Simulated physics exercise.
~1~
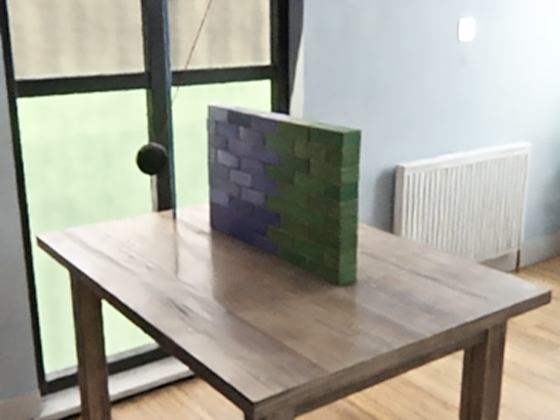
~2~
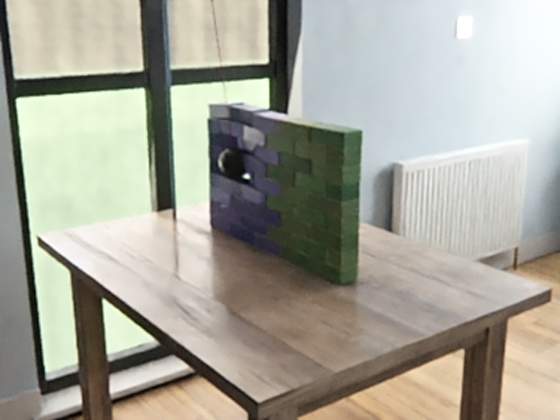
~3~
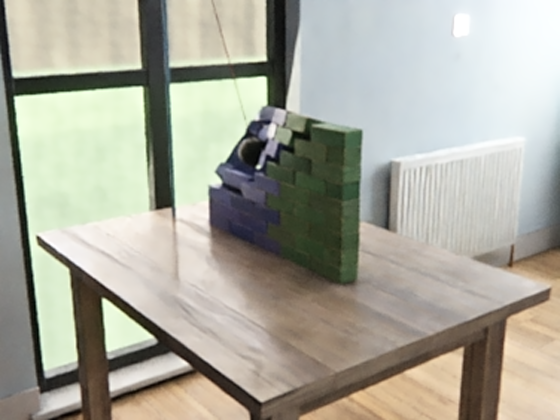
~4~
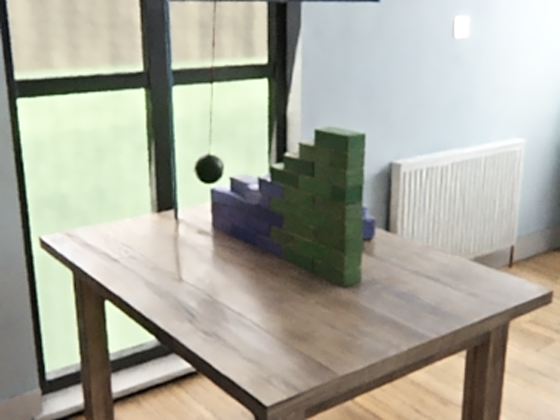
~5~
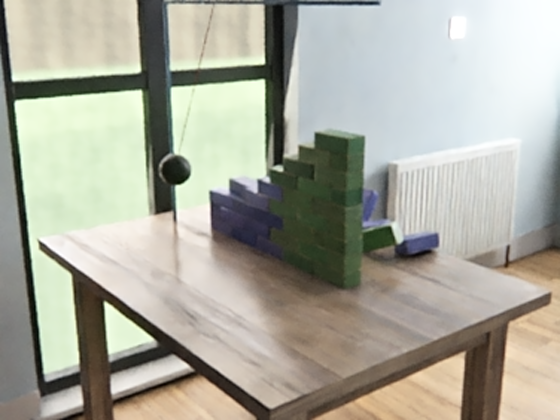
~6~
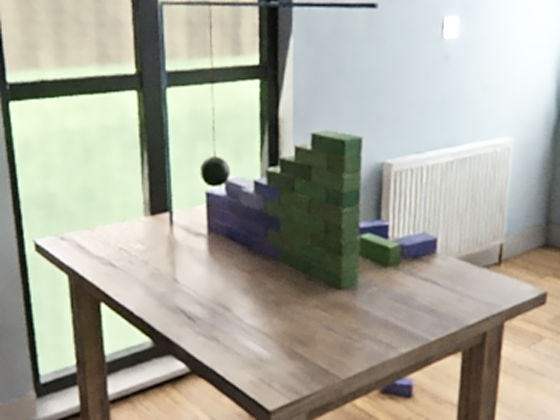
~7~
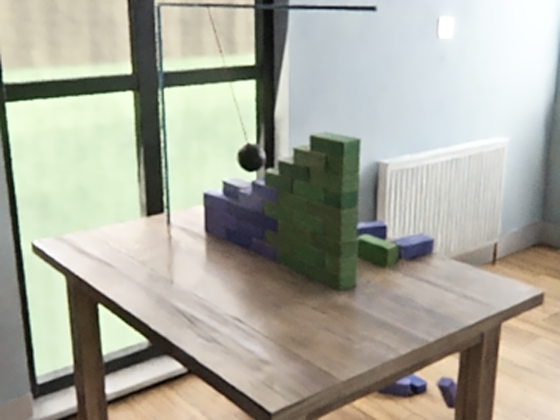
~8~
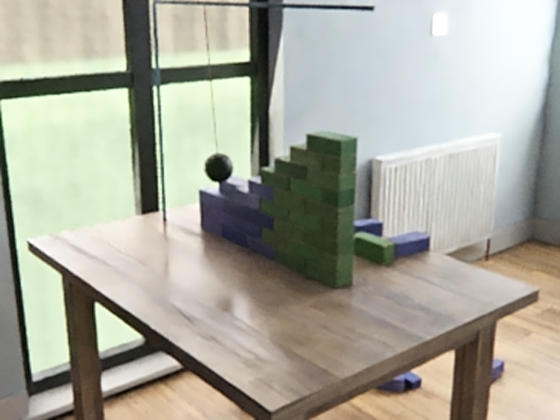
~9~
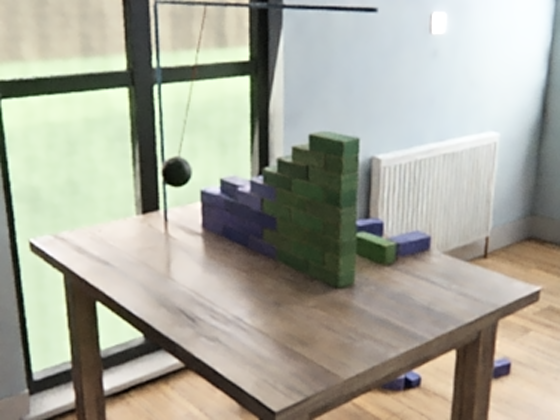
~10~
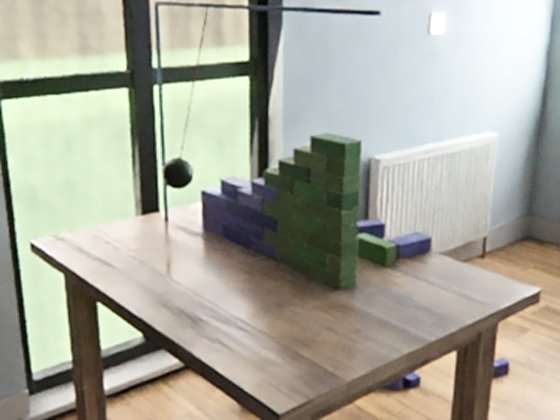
Swinging dark ball smashing the upper blue side of a block wall on a table, leaving a stepped, mostly green stack standing.
